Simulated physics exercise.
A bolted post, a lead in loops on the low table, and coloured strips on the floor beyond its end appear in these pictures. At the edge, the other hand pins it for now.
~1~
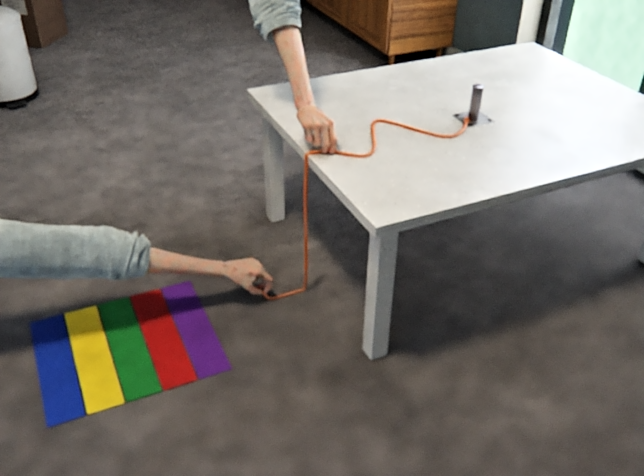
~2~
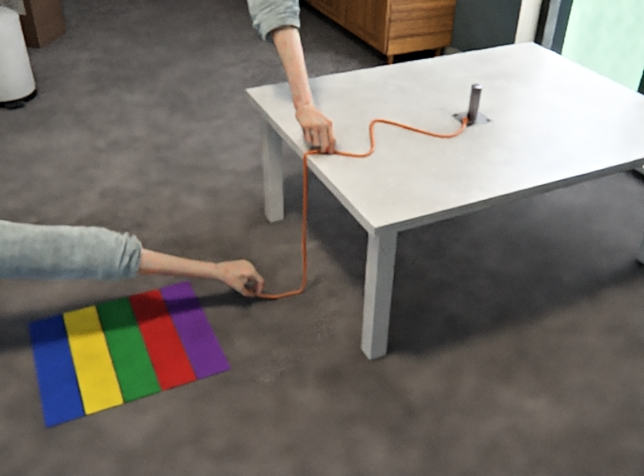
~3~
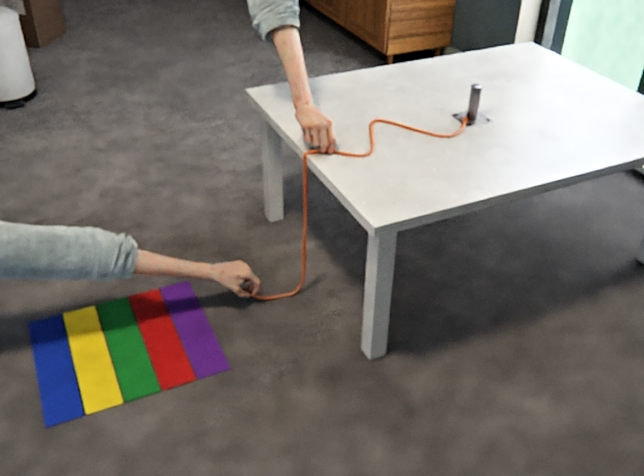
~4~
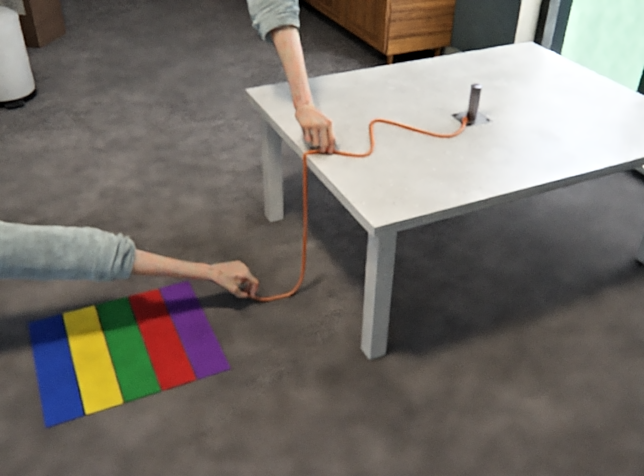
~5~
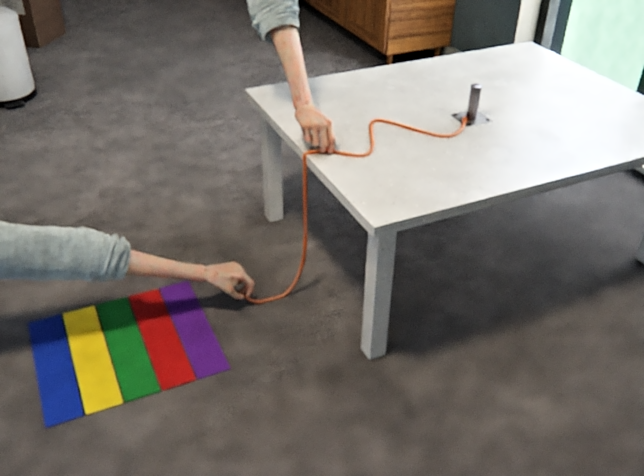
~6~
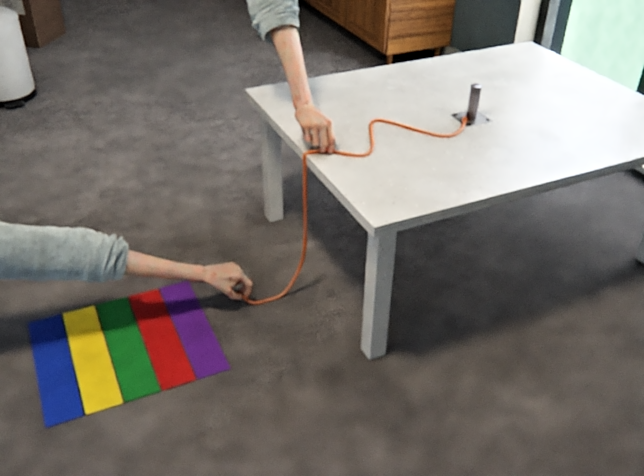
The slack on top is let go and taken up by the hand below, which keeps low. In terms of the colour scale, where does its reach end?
At blue.
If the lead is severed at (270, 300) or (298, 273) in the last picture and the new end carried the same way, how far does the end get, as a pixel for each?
In that order: (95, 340) and (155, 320).
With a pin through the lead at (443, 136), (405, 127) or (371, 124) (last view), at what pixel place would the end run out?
First (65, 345), next (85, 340), last (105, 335).
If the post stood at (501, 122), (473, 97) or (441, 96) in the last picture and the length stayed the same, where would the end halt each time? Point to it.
In pixels, the answers are (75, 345), (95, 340) and (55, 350).
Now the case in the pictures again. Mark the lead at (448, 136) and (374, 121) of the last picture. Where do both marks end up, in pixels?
The first finishes about (424, 127) and the second about (351, 141).
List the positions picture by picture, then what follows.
End (263, 291); purple (208, 356); red (174, 366); green (138, 377); yellow (101, 389); blue (63, 400), in the first frame.
End (255, 293); lead through (458, 133) (390, 123) (373, 146) (310, 153) (305, 221) (305, 278), in the second frame.
End (251, 294), in the third frame.
End (249, 295); lead through (458, 133) (390, 122) (373, 146) (310, 153) (305, 220) (302, 278), in the fourth frame.
End (245, 296), in the fifth frame.
End (243, 296); lead through (457, 133) (390, 122) (373, 146) (310, 153) (305, 220) (295, 278), in the sixth frame.
Soon after, end near (114, 332); over green.
Then, end near (73, 344); over yellow.
At full stretch, end near (49, 350); over blue. The blue one.
